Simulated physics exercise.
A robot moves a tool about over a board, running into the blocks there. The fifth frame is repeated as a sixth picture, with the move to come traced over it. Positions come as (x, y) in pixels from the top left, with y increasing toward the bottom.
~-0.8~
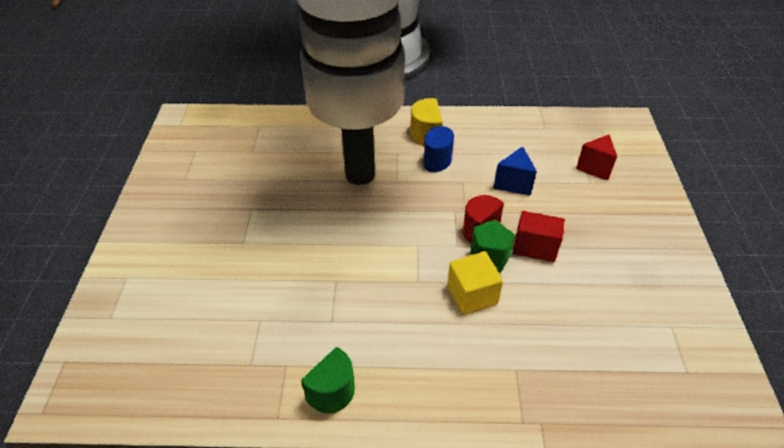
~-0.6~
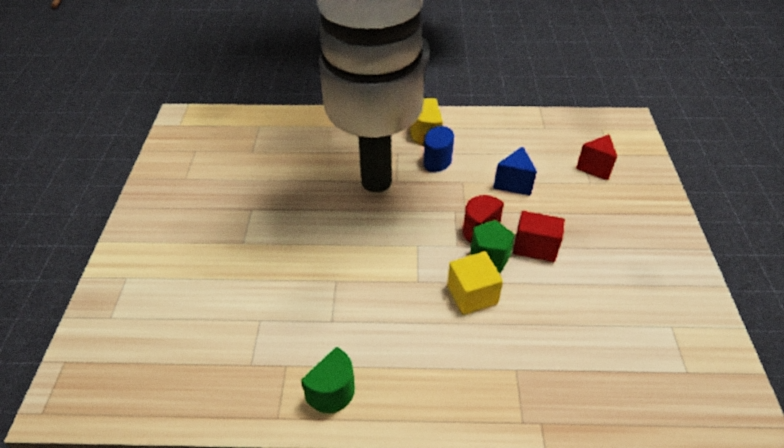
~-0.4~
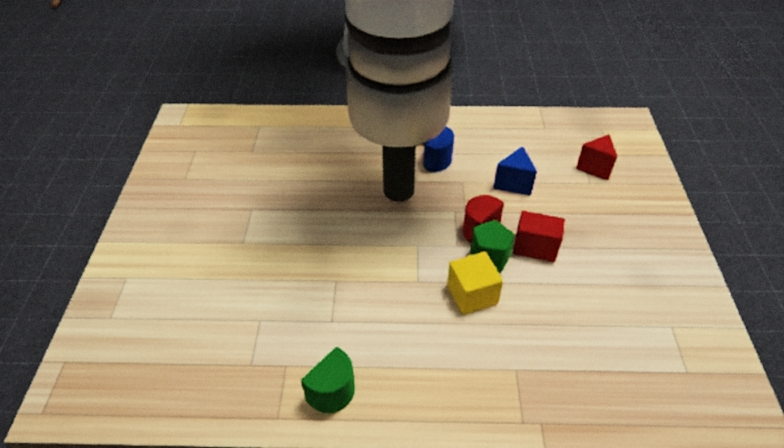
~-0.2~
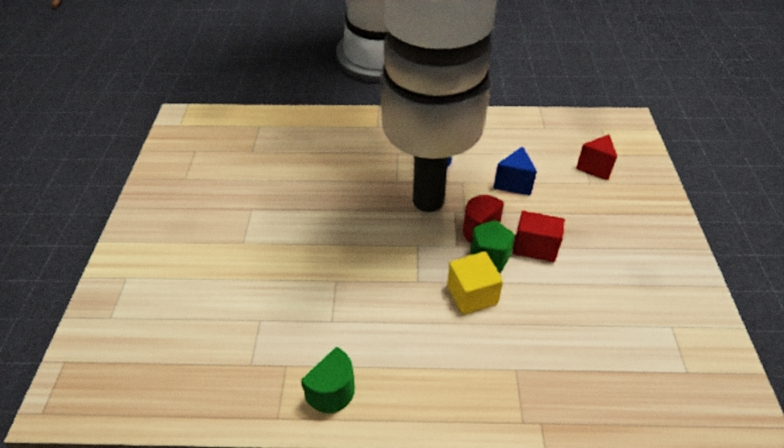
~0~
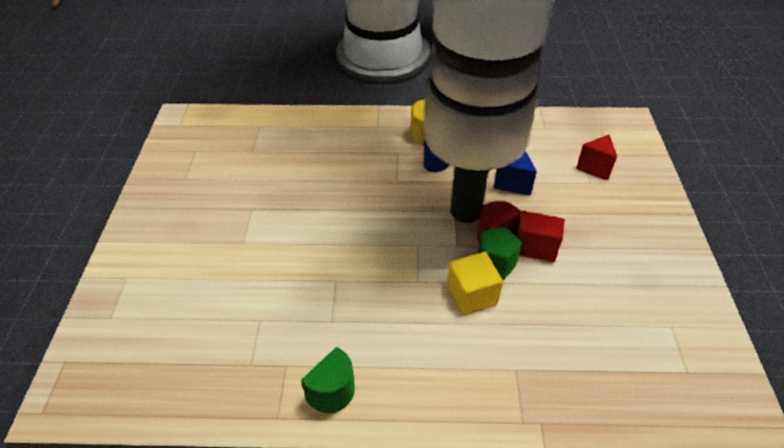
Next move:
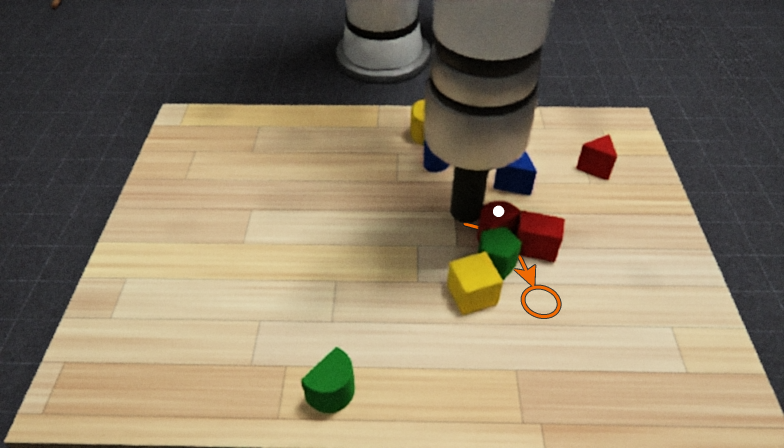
A robot tool slides right across the board and nudges the red half-round and green blocks.
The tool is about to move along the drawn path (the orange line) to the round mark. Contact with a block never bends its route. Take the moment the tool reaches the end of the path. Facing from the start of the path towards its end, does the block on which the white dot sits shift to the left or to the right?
The answer is left: Facing from the path's start to its end, that's where the block on which the white dot sits shifts.
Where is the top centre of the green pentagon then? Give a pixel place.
Answer: (516, 291).
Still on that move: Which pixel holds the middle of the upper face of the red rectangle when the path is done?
Its top centre is at about (604, 241).
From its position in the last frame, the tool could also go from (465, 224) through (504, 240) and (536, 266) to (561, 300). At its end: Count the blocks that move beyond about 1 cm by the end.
I reckon the push displaces three or more of the blocks by more than 1 cm.
Path on the board, from (465, 224) by way of (502, 238) and (524, 267) to (541, 302); the dot is on the red half-round block.
What follows on the original path. One third of the way, tool (505, 226); red half-round block (541, 222), turned 20° anticlockwise; green pentagon (506, 244), turned 20° clockwise; red rectangle (577, 232), turned 20° clockwise.
Two thirds of the way, tool (528, 255); yellow square block (473, 273); red half-round block (566, 244), turned 55° anticlockwise; green pentagon (511, 265), turned 60° clockwise; red rectangle (601, 240), turned 15° anticlockwise.
At the end, tool (545, 290); yellow square block (471, 274), turned 15° clockwise; red half-round block (570, 250), turned 65° anticlockwise; green pentagon (516, 291), turned 90° clockwise; red rectangle (604, 241), turned 20° anticlockwise.
